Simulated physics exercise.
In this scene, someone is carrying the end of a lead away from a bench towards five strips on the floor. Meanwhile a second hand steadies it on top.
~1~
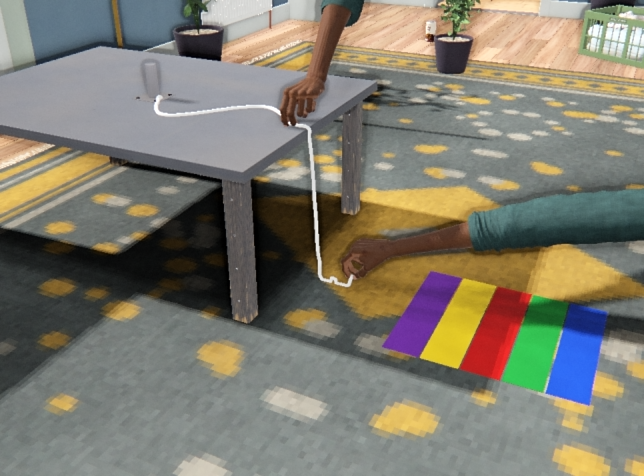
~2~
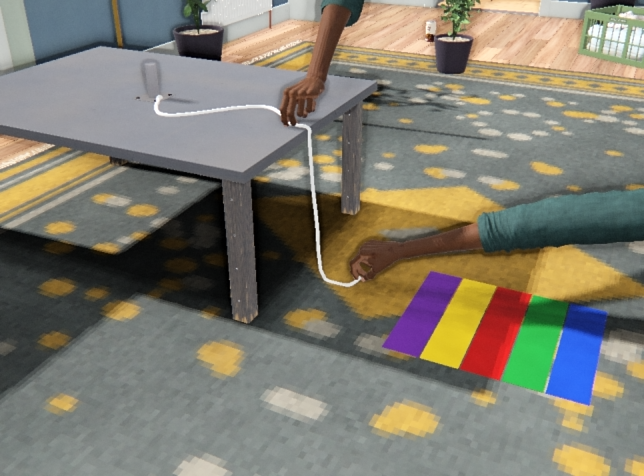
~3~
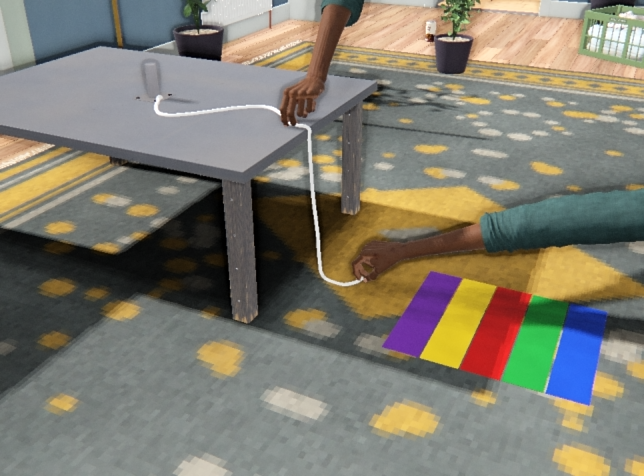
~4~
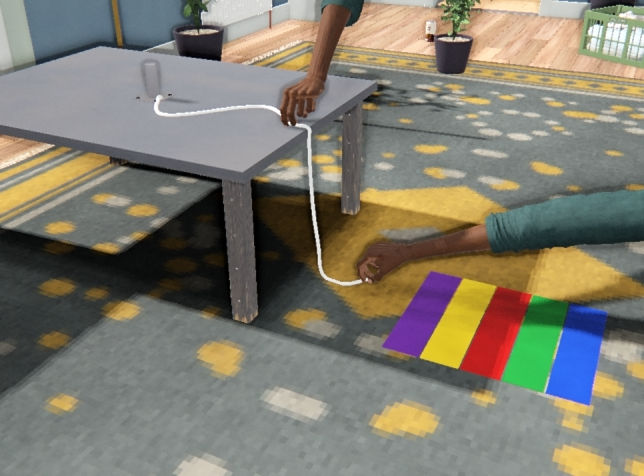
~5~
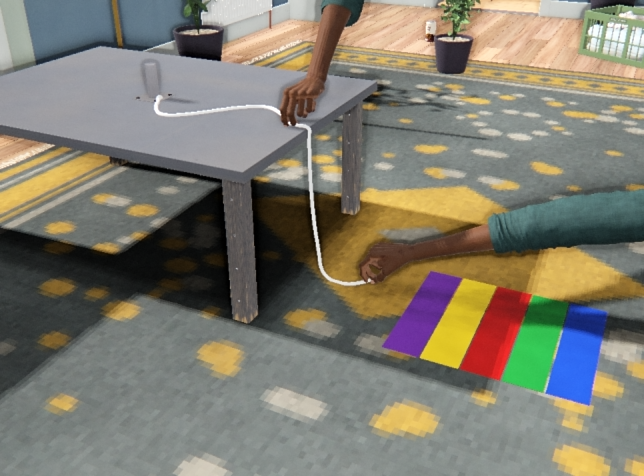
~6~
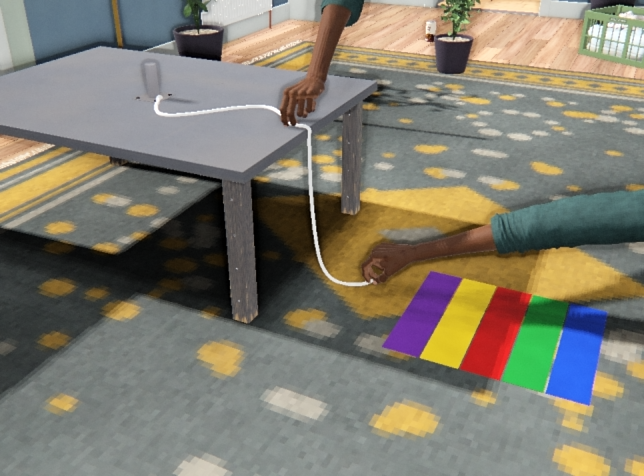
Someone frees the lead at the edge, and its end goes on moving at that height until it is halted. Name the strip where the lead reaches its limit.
Green.
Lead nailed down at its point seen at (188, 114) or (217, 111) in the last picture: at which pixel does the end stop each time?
Approximately (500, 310) and (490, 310), respectively.
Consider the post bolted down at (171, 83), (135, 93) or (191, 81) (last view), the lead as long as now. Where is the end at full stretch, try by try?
Try 1 about (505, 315), try 2 about (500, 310), try 3 about (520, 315).
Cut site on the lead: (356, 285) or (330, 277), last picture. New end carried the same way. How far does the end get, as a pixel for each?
In order, about (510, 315) and about (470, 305).
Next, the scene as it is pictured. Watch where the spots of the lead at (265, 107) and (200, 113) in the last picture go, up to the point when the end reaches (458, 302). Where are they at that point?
They end up somewhere around (294, 122) and (239, 110).
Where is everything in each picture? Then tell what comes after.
End (352, 276); purple (409, 336); yellow (447, 346); red (487, 357); green (528, 369); blue (572, 381), in the first frame.
End (360, 278); lead through (156, 108) (209, 112) (272, 109) (308, 131) (314, 201) (320, 264), in the second frame.
End (363, 278), in the third frame.
End (367, 279); lead through (156, 108) (209, 112) (272, 109) (308, 131) (312, 200) (320, 263), in the fourth frame.
End (370, 280), in the fifth frame.
End (372, 281); lead through (156, 108) (209, 112) (272, 109) (308, 131) (312, 200) (322, 264), in the sixth frame.
A little later, end near (458, 302); over yellow.
Next, end near (507, 314); over red.
When it is tight, end near (537, 321); over green. It gets as far as the green strip.
